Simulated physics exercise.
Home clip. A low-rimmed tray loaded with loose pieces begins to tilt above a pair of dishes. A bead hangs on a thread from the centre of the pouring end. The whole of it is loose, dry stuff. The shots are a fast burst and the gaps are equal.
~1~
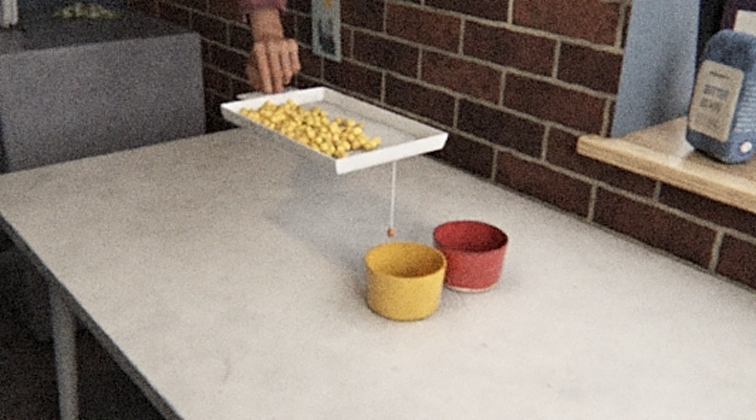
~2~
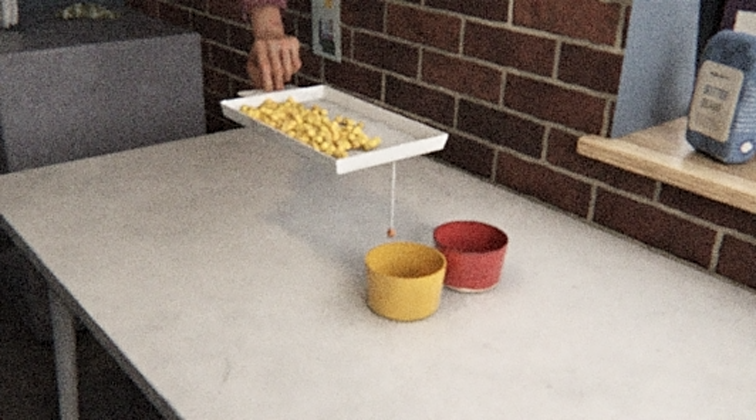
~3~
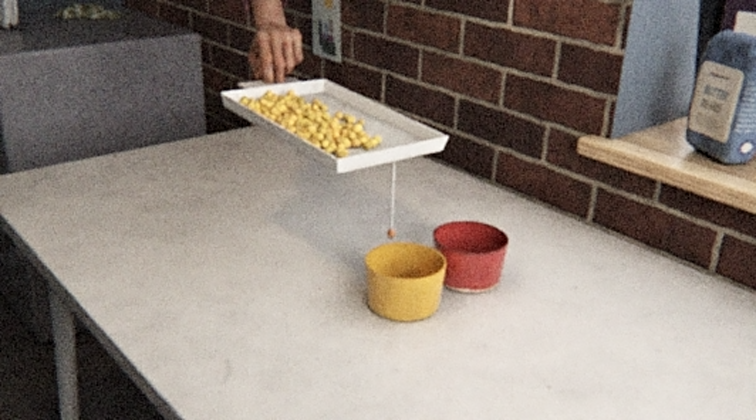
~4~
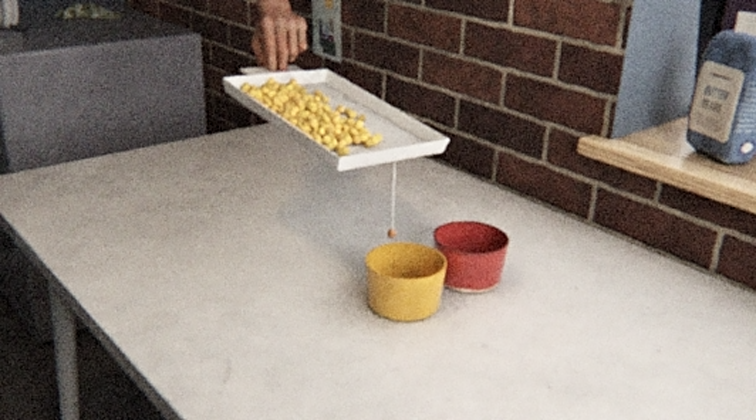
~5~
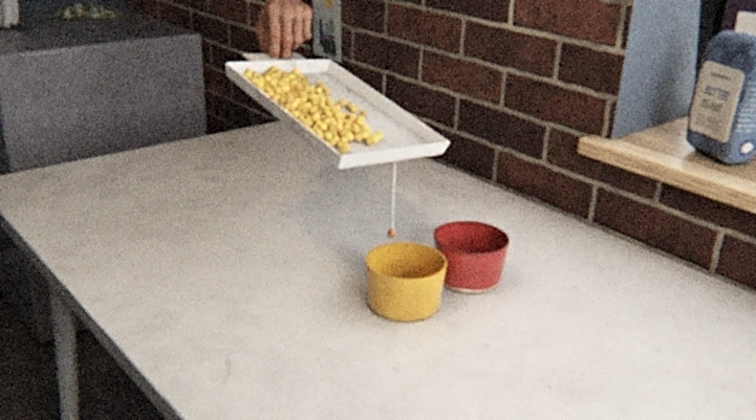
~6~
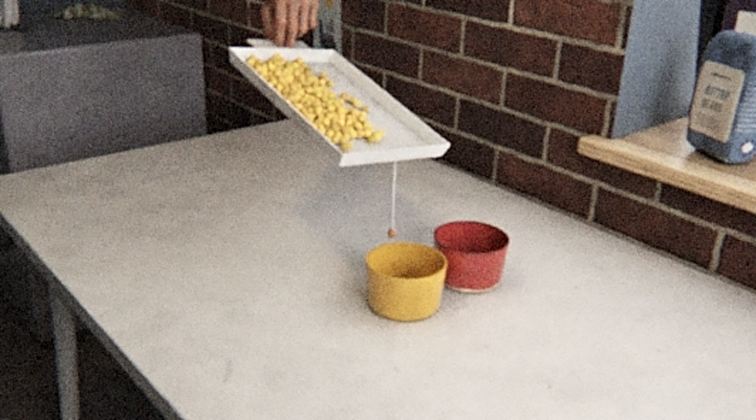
The video shows a hand gradually raising the far end of a white tray of yellow puffed pieces, tilting it toward a yellow dish and a red dish on a table, while a bead hangs nearly still from its near edge.
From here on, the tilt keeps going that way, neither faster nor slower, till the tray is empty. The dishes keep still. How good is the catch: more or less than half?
Majority caught.
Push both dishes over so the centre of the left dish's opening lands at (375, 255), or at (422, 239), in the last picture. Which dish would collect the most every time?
Right side first, Left side second.
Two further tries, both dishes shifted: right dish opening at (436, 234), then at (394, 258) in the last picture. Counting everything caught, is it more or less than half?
Try 1: A majority of it. Try 2: A minority of it.
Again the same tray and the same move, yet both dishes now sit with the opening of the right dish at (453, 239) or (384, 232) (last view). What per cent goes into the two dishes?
The first position comes out at 80 per cent, the other at 0 per cent.
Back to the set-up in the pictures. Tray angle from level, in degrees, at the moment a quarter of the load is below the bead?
About 110° of tilt.
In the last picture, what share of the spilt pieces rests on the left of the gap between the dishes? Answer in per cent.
About 70 %.
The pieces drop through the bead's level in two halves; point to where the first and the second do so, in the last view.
It goes through near (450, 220) first, then near (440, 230).
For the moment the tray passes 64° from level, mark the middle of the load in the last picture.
The middle of the pieces sits at roughly (410, 125).
Soon, tray tipped steeply; most on the tray; a stray few in the left dish; a small part in the right dish; a small part in the air.
A while on, tray tipped past a quarter turn; most on the tray; a stray few in the left dish; about a quarter in the right dish; a small part outside both; a small part in the air.
Towards the end, tray tipped past a quarter turn; about a quarter in the left dish; about half in the right dish; about a quarter outside both.
Finally, tray tipped past a quarter turn; about a quarter in the left dish; about half in the right dish; about a quarter outside both.
